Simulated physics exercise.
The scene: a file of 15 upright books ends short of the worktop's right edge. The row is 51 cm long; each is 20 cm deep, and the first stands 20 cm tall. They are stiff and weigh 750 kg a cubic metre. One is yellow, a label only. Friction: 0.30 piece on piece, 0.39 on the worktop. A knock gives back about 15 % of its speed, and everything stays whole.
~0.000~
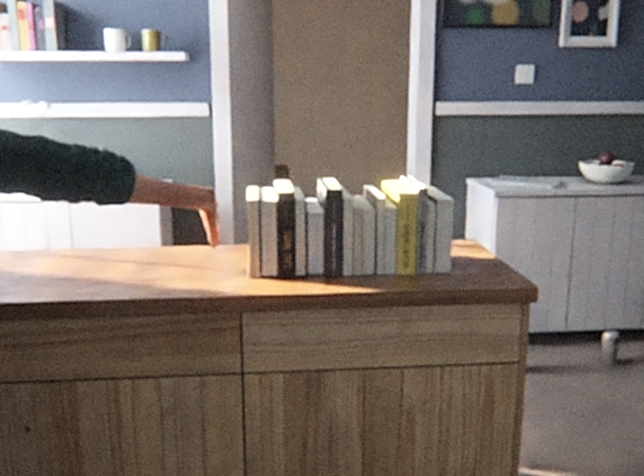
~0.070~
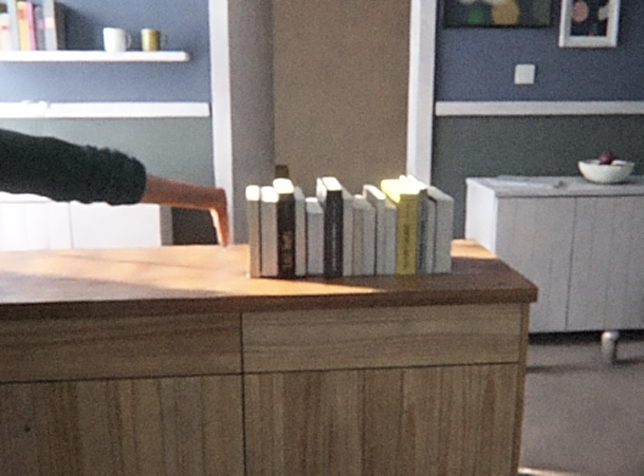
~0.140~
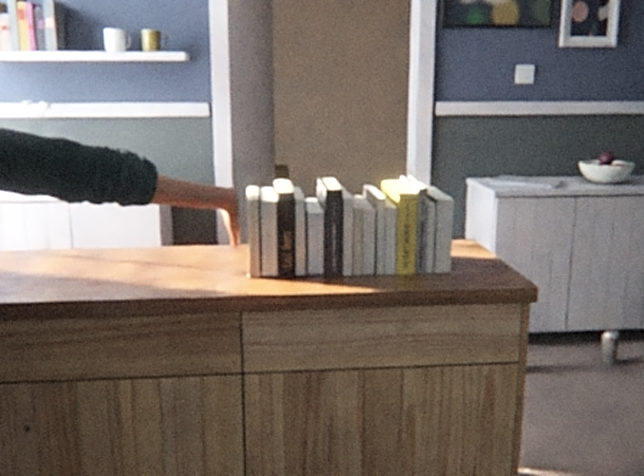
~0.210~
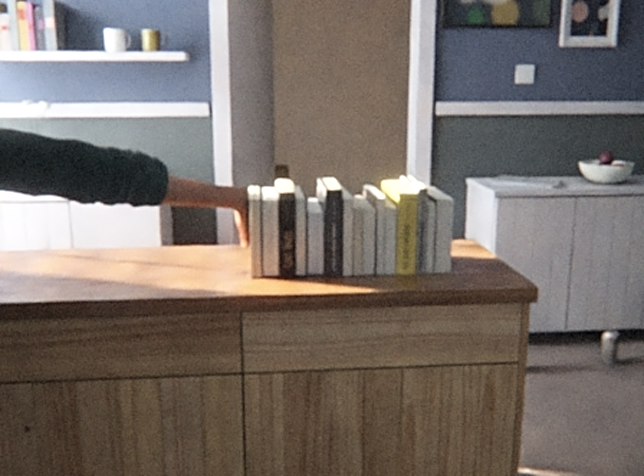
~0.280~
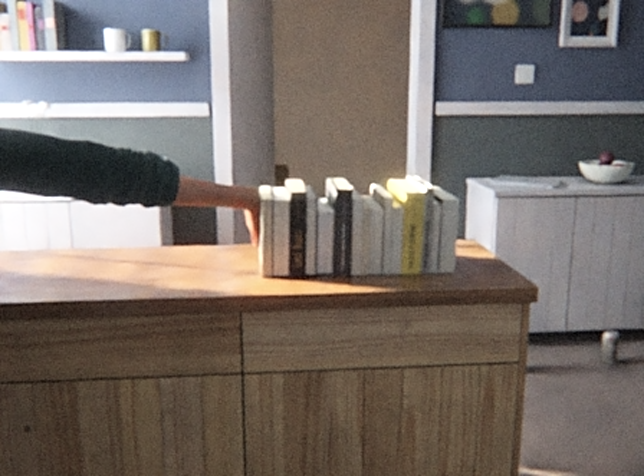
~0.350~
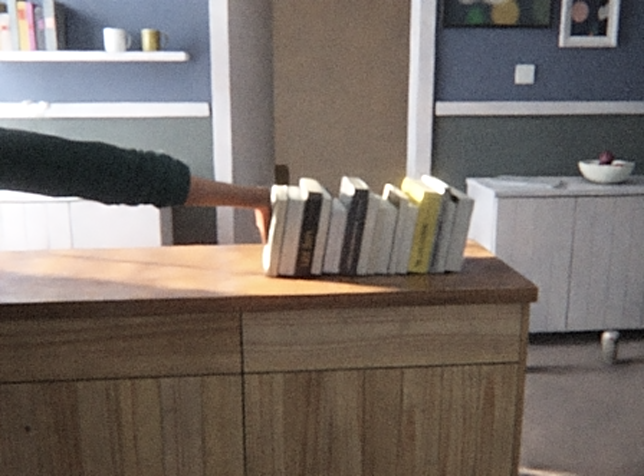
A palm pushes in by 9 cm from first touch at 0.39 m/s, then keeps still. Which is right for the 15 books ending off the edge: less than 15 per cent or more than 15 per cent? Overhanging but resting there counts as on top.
It comes to under 15 per cent.
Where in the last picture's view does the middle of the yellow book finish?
Around (477, 237).
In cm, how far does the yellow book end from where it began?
Moved: Yellow 20.
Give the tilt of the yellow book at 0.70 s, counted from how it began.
Some 60°.
Around 0.41 s, none of the 15 books off the edge, 15 disturbed; yellow book tipped 15°.
Around 0.46 s, none of the 15 books off the edge, 15 disturbed; yellow book tipped 21°.
Around 0.70 s, none of the 15 books off the edge, 15 disturbed; yellow book tipped 56°.
Around 1.00 s, 1 of the 15 books off the edge; yellow book on its side.
Finally (1.3 s), 1 of the 15 books off the edge; yellow book on its side. That is 7 per cent. Seen by the last camera, middles, yellow book near (477, 237).
